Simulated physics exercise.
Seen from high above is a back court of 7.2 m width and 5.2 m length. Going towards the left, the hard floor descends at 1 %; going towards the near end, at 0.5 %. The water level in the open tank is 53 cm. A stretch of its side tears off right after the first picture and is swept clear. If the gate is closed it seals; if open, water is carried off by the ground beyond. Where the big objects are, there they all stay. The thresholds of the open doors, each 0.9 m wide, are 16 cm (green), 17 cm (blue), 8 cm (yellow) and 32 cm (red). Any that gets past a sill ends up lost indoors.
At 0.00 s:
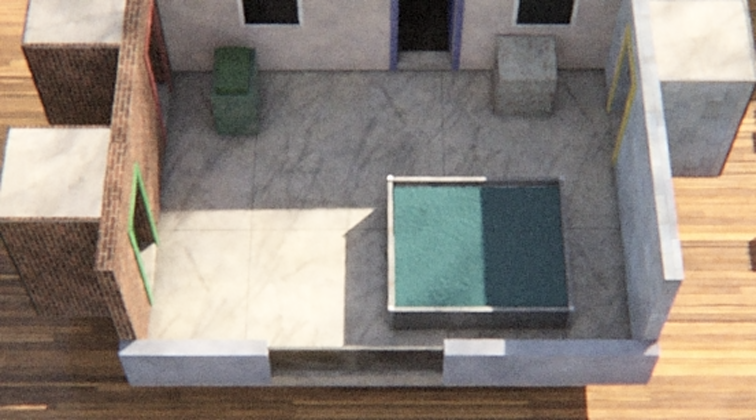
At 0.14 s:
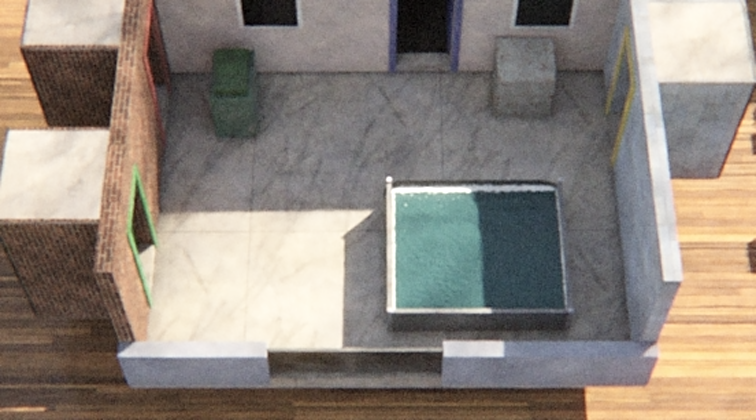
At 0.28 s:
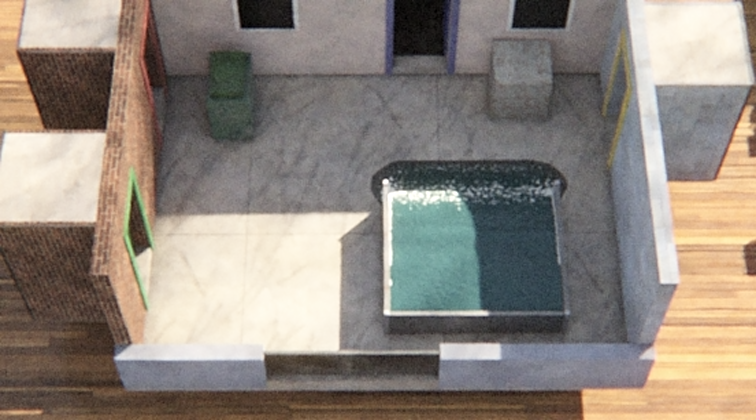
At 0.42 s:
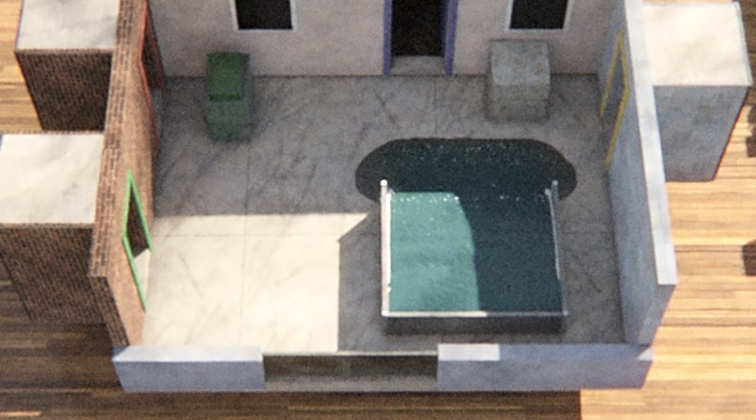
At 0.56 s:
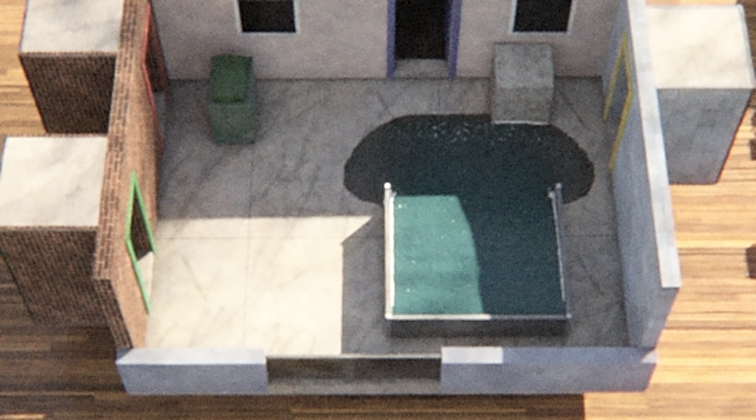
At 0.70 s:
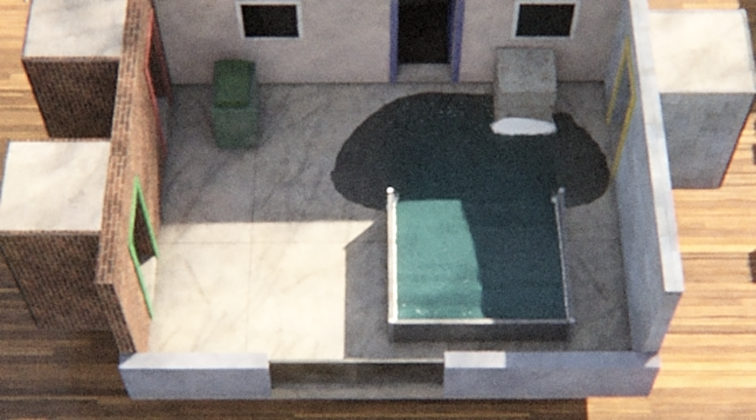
Teal water pouring from the far side of an open tank, spreading in a dark pool across a walled courtyard's pale floor.
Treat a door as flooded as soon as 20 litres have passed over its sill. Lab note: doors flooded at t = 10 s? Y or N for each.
The green door lets in a smaller amount than the limit; the blue door lets in a larger amount than the limit; the yellow door lets in a larger amount than the limit; the red door lets in a smaller amount than the limit.
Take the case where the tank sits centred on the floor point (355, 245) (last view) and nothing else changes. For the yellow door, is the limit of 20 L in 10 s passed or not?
Well, yellow ends up inside the mark.
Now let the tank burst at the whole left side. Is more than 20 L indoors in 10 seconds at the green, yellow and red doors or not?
Green door surpasses it, yellow door doesn't reach it, red door doesn't reach it.
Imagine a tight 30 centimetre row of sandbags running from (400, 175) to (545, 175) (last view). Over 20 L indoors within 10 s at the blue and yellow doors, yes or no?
Well, the blue one ends up within bounds and the yellow one ends up more than allowed.
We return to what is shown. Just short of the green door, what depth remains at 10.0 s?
I'd put it near 12.0 cm.
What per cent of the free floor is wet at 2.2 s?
Wet share: Near 35 percent.
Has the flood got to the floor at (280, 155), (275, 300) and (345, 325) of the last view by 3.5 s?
Going in order, covered, then clear, then clear.
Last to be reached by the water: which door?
Looks like the green door.
After 1.4 s water covers 35 % of the floor and is deepest (36 cm) near (445, 82); green door not reached, blue door 32 cm at the sill, 16 L in, yellow door 8 cm at the sill, 0 L in, red door not reached.
After 2.2 s water covers 35 % of the floor and is deepest (36 cm) near (423, 82); green door not reached, blue door 35 cm at the sill, 83 L in, yellow door 19 cm at the sill, 24 L in, red door not reached.
After 3.5 s water covers 50 % of the floor and is deepest (34 cm) near (173, 85); green door not reached, blue door 23 cm at the sill, 169 L in, yellow door 20 cm at the sill, 125 L in, red door 12 cm at the sill, 0 L in.
After 6.0 s water covers 90 % of the floor and is deepest (26 cm) near (147, 375); green door 11 cm at the sill, 0 L in, blue door 8 cm at the sill, 180 L in, yellow door 8 cm at the sill, 191 L in, red door 10 cm at the sill, 0 L in.
After 10.0 s water covers 100 % of the floor and is deepest (15 cm) near (343, 374); green door 12 cm at the sill, 0 L in, blue door 5 cm at the sill, 180 L in, yellow door 2 cm at the sill, 192 L in, red door 5 cm at the sill, 0 L in.
